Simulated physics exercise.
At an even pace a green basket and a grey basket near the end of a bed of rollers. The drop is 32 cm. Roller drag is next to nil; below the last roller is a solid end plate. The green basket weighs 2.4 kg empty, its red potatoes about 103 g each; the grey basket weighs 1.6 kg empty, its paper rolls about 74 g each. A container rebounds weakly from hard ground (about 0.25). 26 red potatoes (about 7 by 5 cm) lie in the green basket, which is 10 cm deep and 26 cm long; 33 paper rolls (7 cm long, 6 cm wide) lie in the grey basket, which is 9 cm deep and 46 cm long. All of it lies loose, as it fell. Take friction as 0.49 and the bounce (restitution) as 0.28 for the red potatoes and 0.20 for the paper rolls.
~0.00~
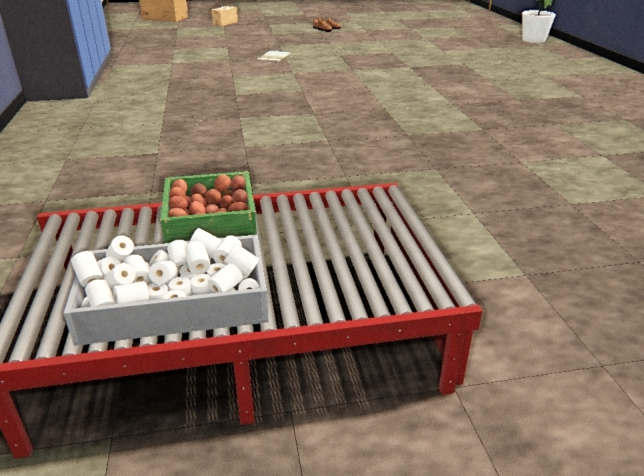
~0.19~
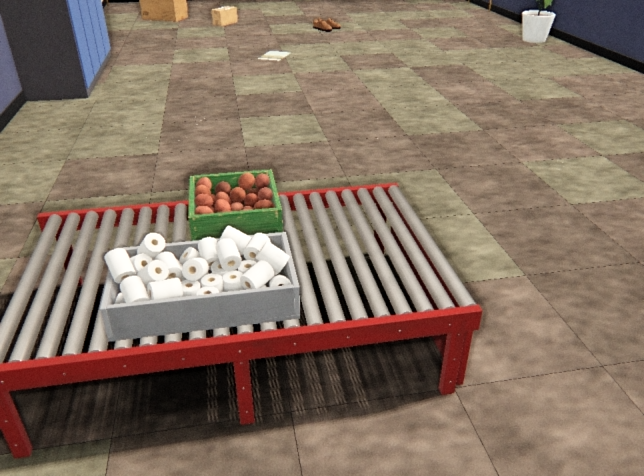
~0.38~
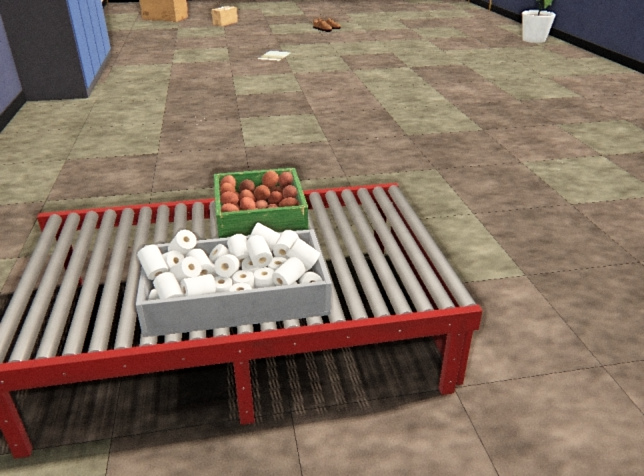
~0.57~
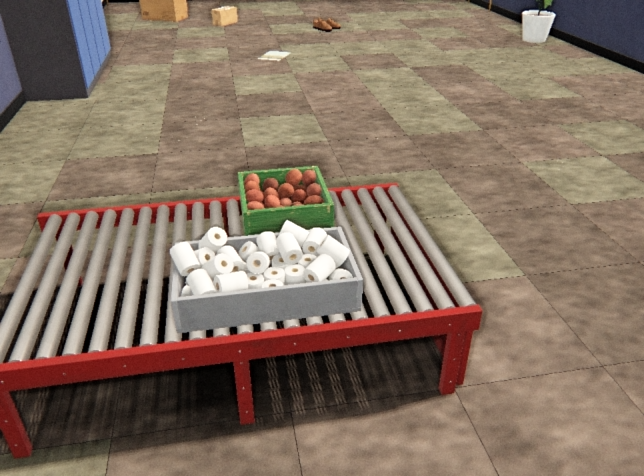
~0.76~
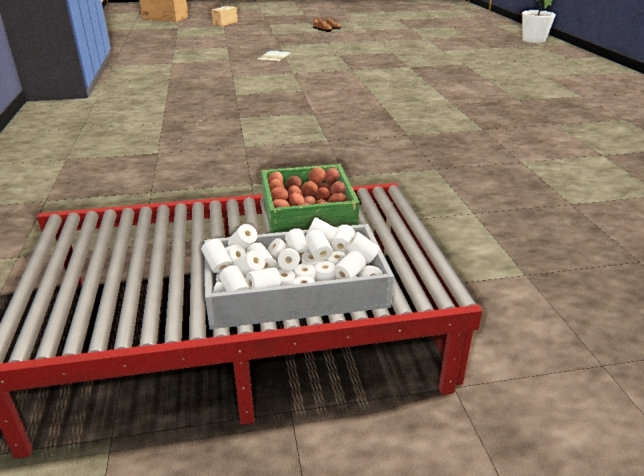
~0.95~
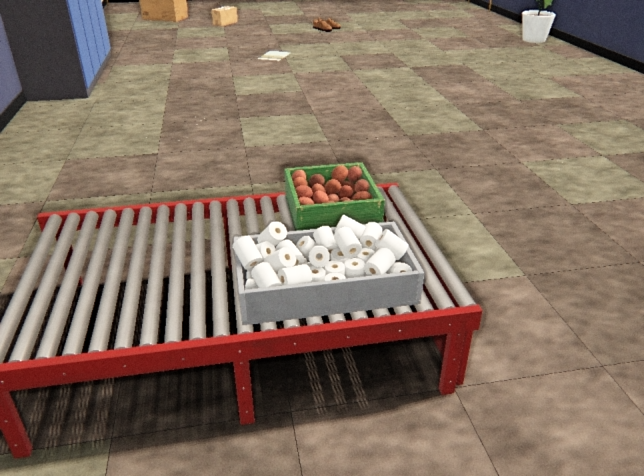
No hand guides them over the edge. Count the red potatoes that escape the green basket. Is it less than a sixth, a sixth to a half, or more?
Out of the green basket go over half of the red potatoes.
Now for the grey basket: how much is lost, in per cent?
Grey basket 30 per cent.
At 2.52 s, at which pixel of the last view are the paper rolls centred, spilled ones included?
Near (518, 302).
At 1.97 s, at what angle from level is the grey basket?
Roughly 0°.
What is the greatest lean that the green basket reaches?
About 100°.
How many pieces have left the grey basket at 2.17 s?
About: Grey basket 0.
After 1.20 s, the overhang begins.
After 1.97 s, the green basket leans 60° with 0 of 26 out and the grey basket is level with 0 of 33 out.
After 2.17 s, the green basket has gone over with 7 of 26 out and the grey basket leans 27° with 0 of 33 out.
After 2.52 s, the green basket has gone over with 19 of 26 out and the grey basket leans 47° with 9 of 33 out.
Final count (at 3.11 s), the green basket has gone over with 19 of 26 out and the grey basket leans 47° with 11 of 33 out. Asked share, 19 of 26, 73 per cent.
